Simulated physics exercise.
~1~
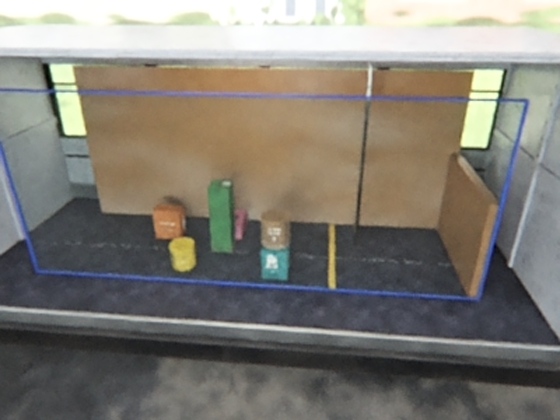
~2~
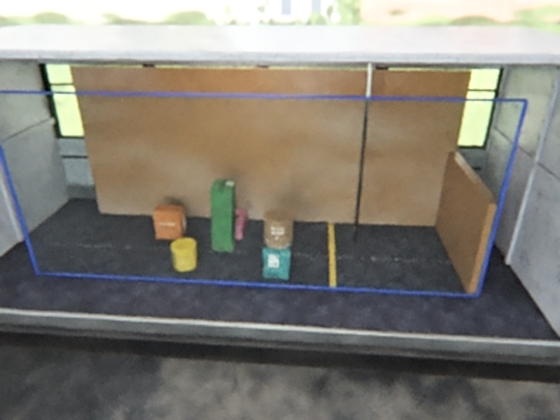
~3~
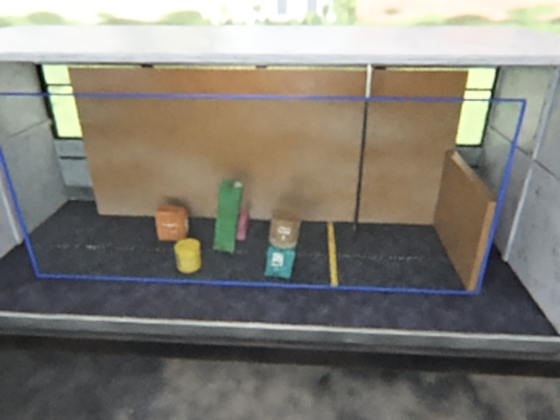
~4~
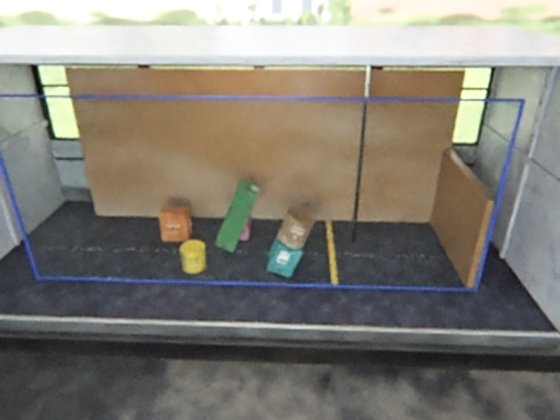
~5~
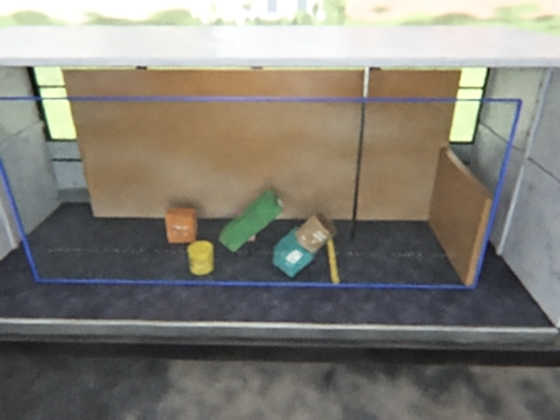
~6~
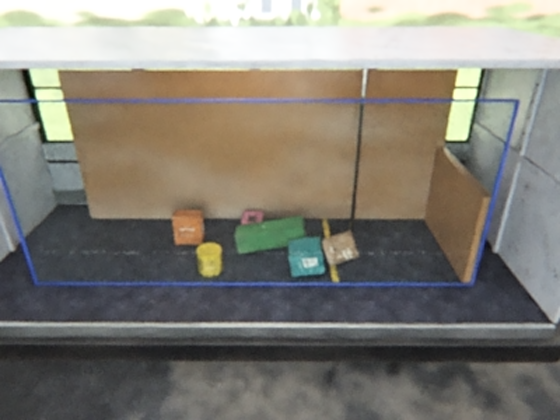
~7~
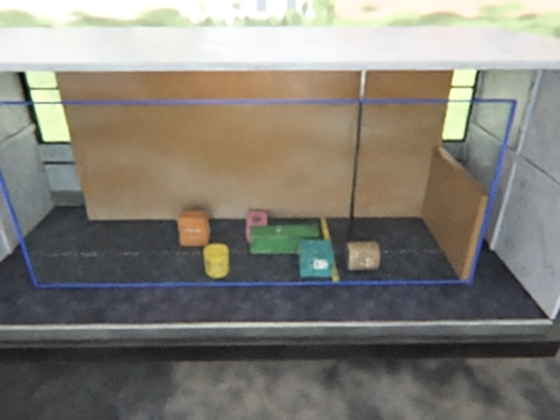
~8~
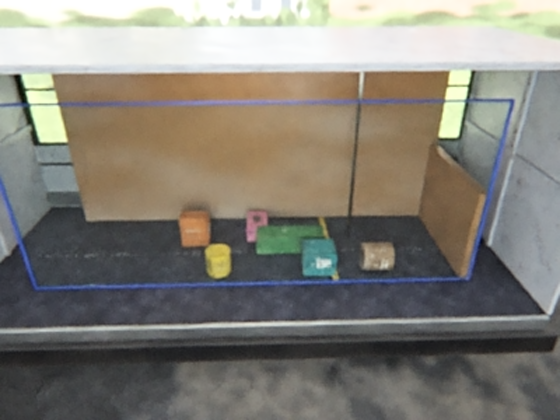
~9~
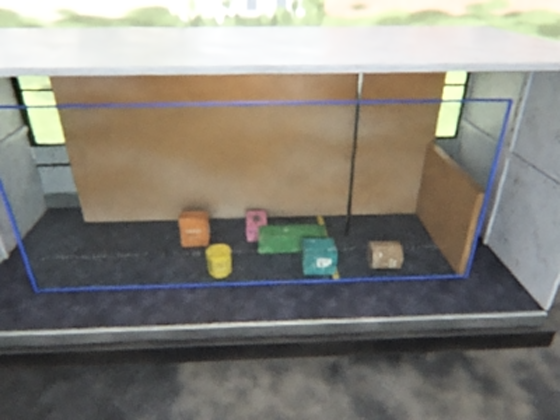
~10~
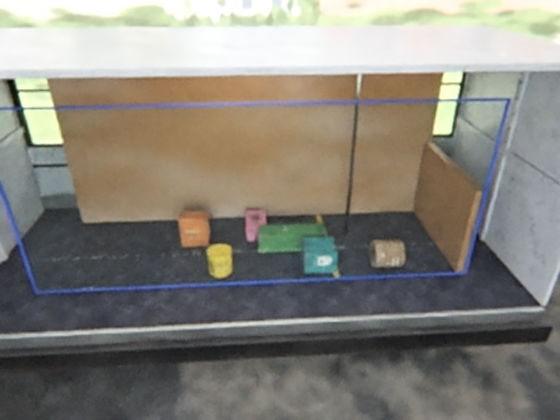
A green tall box in an open bay leaned right and fell onto its side, while the brown bucket tumbled off the teal pack and rolled past the yellow line; the orange, pink, yellow and teal things slid right but stopped short of it.
